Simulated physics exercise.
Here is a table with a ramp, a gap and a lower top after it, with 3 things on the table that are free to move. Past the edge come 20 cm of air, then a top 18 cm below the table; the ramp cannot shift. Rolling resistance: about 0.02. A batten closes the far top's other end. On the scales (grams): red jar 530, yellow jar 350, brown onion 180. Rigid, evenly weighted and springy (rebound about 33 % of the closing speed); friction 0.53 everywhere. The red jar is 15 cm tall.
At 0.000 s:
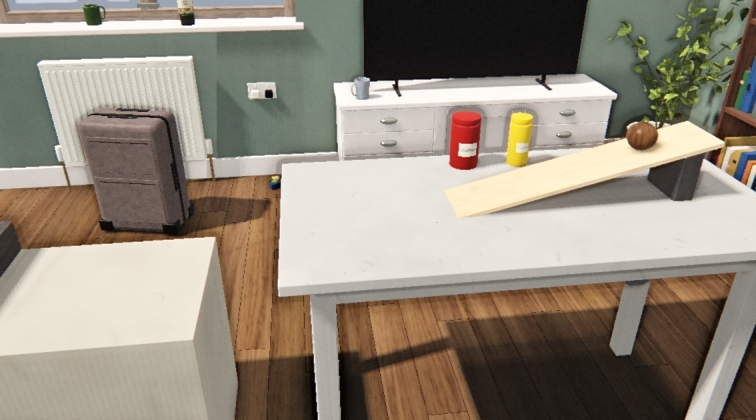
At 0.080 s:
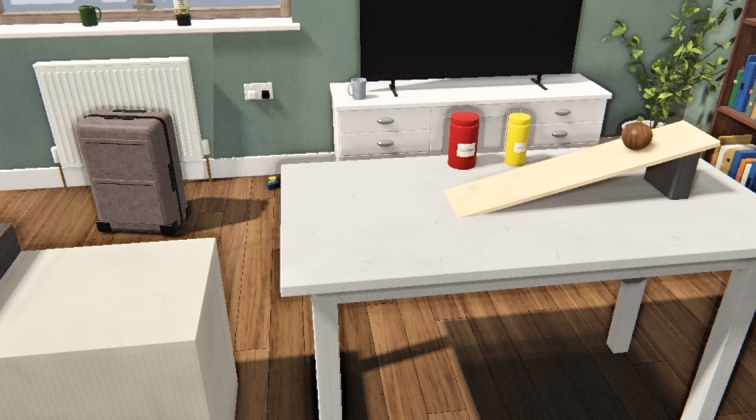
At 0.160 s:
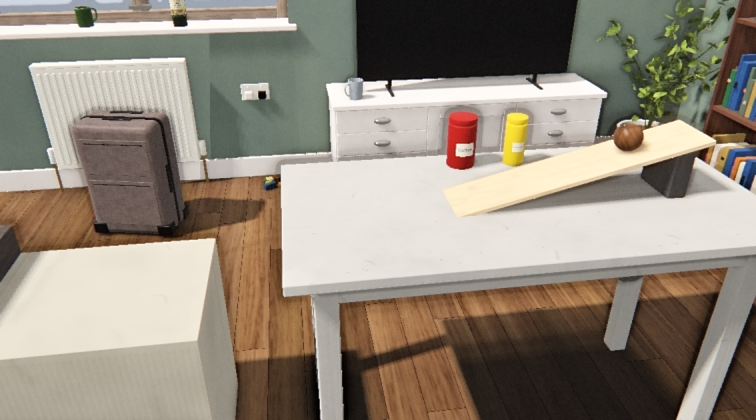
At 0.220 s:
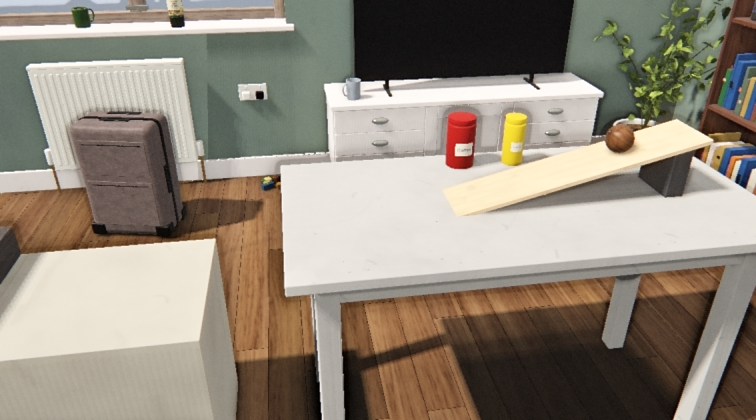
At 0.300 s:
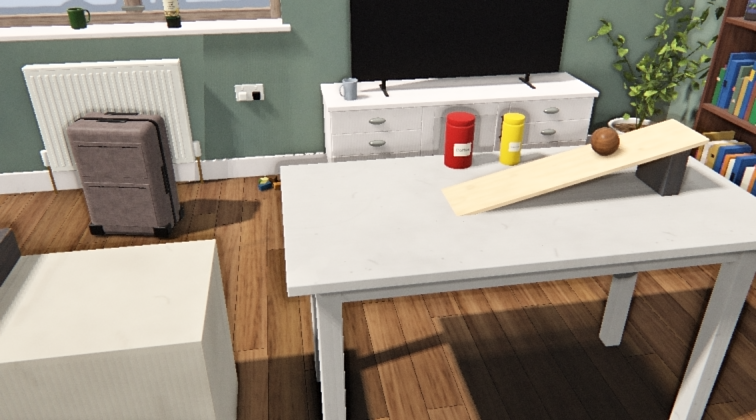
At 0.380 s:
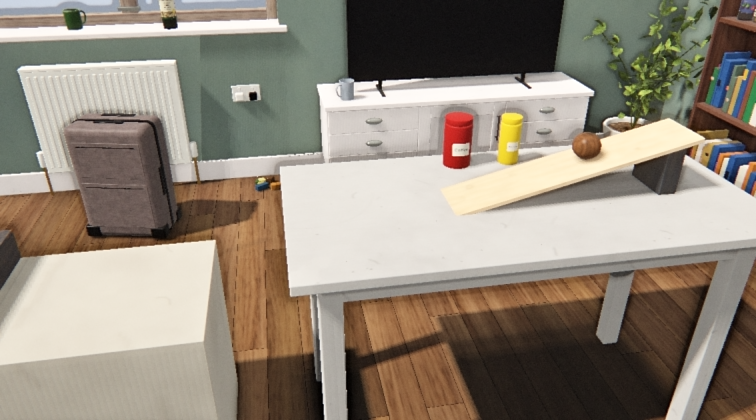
A brown onion rolls slowly down a wooden ramp on a white table, moving left.
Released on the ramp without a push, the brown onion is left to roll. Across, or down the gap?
In the end the onion clears the gap.
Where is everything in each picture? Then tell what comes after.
In the first frame, 89 cm to the edge; brown onion (642, 136); red jar (465, 141).
In the second frame, 89 cm to the edge; brown onion (637, 136); red jar (463, 141).
In the third frame, 87 cm to the edge; brown onion (628, 137); red jar (462, 141).
In the fourth frame, 86 cm to the edge; brown onion (620, 138); red jar (461, 141).
In the fifth frame, 83 cm to the edge; brown onion (605, 142); red jar (459, 141).
In the sixth frame, 78 cm to the edge; brown onion (587, 146); red jar (458, 141).
Around 0.68 s, 54 cm to the edge; brown onion near (495, 174).
Around 0.98 s, 19 cm to the edge; brown onion near (360, 196).
Around 1.28 s, 16 cm past the table's edge; brown onion near (221, 241).
Around 1.58 s, 49 cm past the table's edge; brown onion near (86, 284).
Finally (1.8 s), 67 cm past the table's edge; the bystanders still in place (within 8 cm).
